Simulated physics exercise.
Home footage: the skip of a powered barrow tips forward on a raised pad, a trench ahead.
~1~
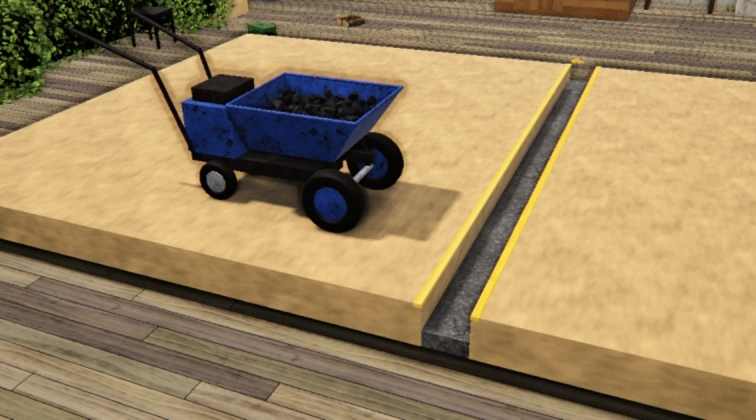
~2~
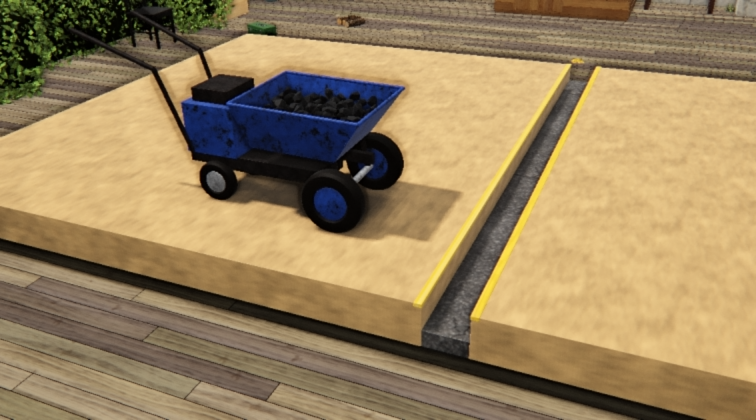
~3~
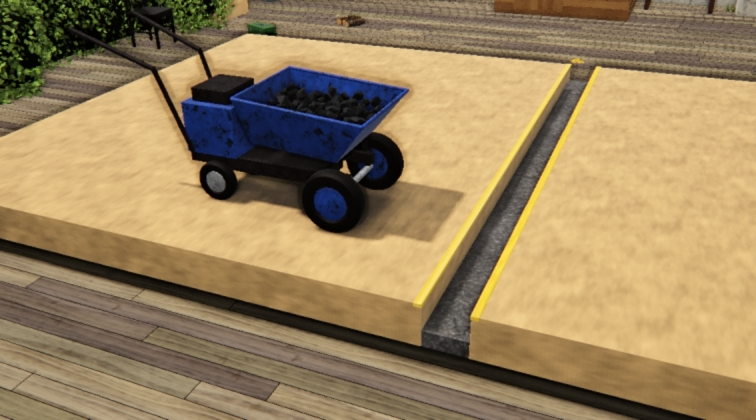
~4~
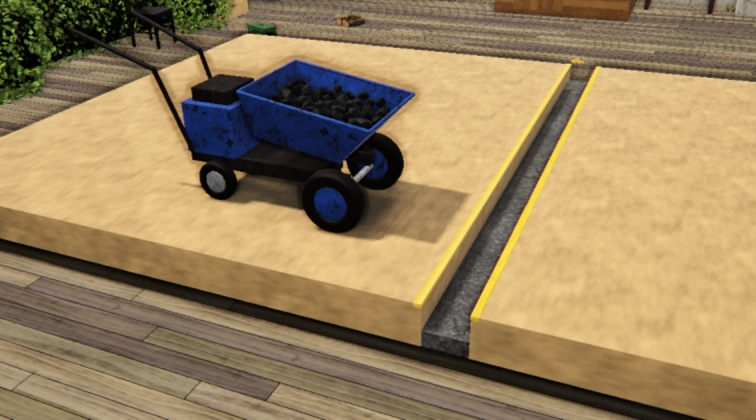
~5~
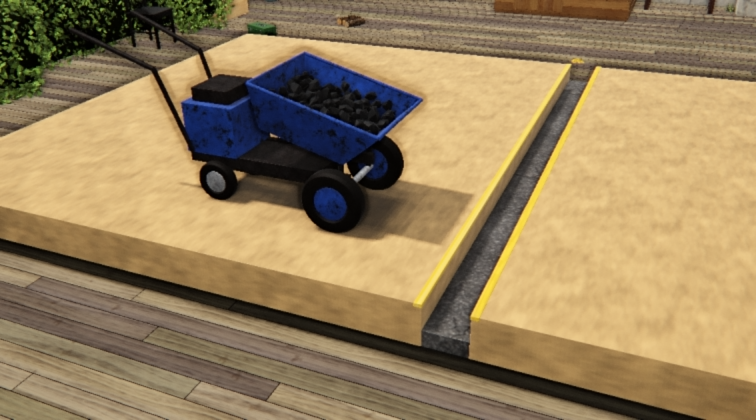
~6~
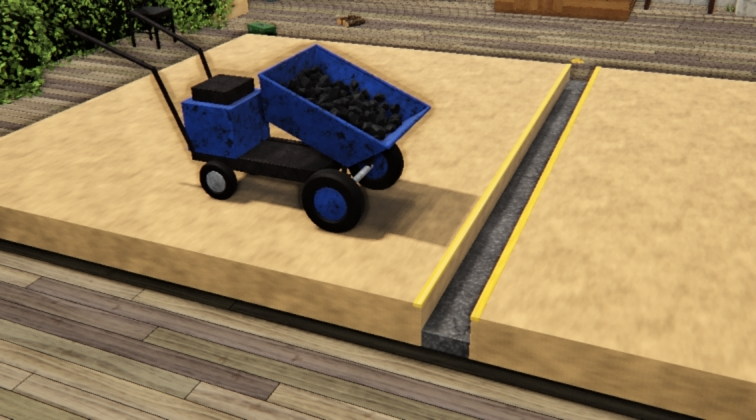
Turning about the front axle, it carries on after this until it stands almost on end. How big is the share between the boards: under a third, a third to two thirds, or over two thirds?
Most likely the part landing in the trench will be one third to two thirds.
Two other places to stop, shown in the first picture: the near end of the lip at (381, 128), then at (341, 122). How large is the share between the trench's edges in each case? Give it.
Close to 80 in a hundred, and close to 40 in a hundred.
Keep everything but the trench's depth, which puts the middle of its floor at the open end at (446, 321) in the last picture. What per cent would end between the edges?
I'd say roughly 40 in a hundred.
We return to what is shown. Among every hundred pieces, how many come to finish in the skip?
Around 20 per cent.
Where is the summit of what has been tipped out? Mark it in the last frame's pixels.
Near (460, 214).
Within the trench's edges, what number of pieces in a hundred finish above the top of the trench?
5 per cent or so.
Shortly afterwards, skip tipped steeply; the whole lot in the skip.
Next, skip tipped right over; the bulk in the skip; a little short of the trench; a little in or heaped over the trench; only a few falling.
Some moments later, skip tipped right over; near a quarter in the skip; near a quarter short of the trench; near half in or heaped over the trench; only a few beyond it.
In the end, skip tipped right over; near a quarter in the skip; near a quarter short of the trench; near half in or heaped over the trench; only a few beyond it.
